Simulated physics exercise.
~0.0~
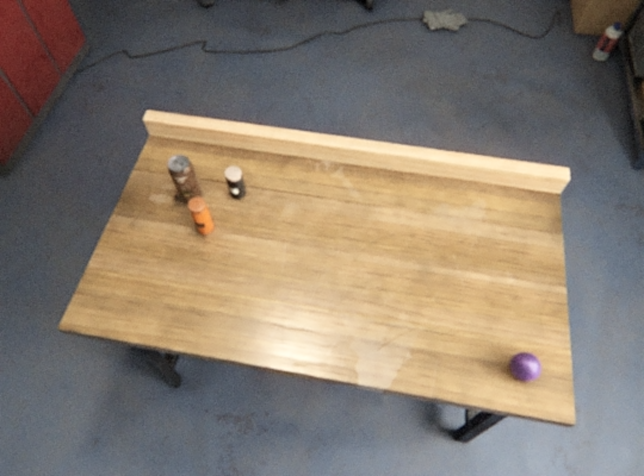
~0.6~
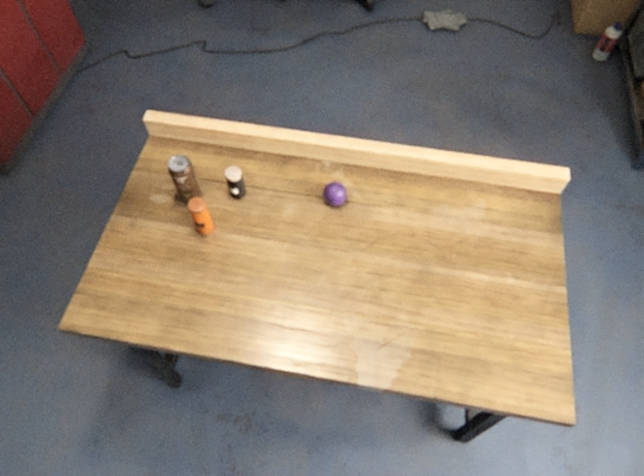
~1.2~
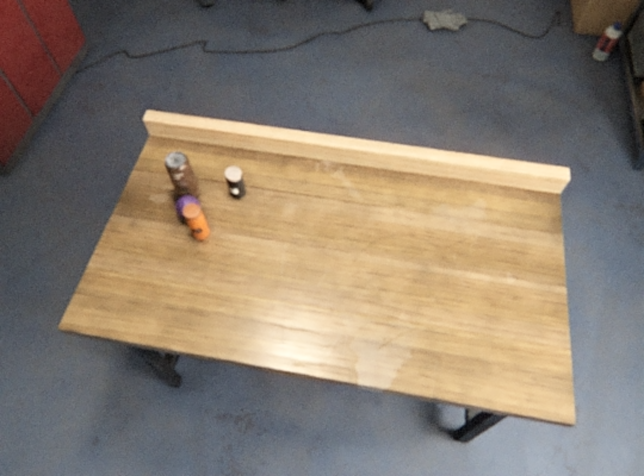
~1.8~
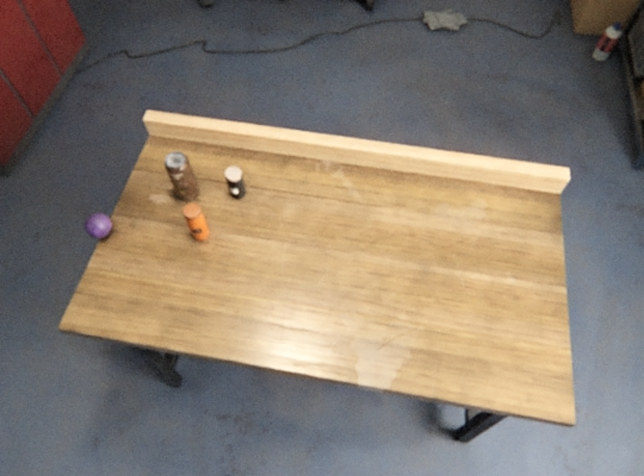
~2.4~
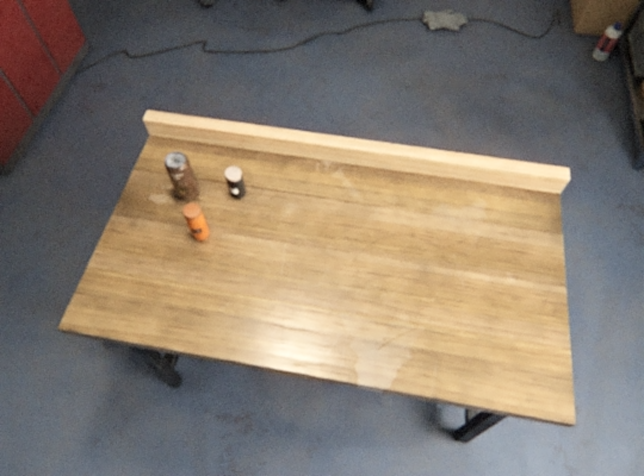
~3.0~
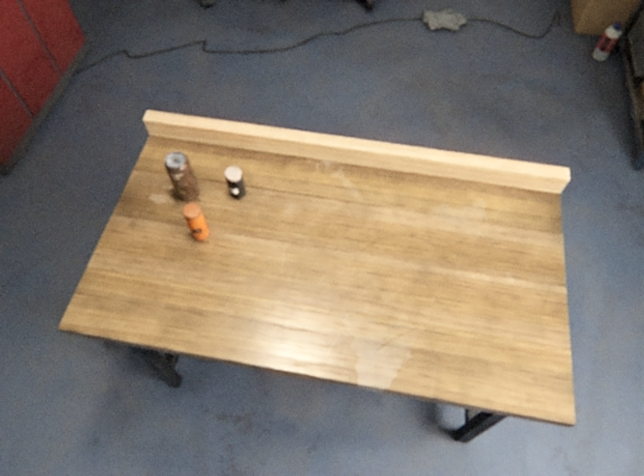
A wooden table with a pale raised strip along its far edge stands on a blue-grey floor, seen from above at an angle. A brown can, an orange shaker and a small black shaker with a light top stand near its far left corner, and a purple ball sits near the close right corner. The ball moves left and away to the far side, then continues left between the can and the orange shaker, which shifts slightly. The ball reaches the left edge and disappears from view. All three upright items remain standing on the table.
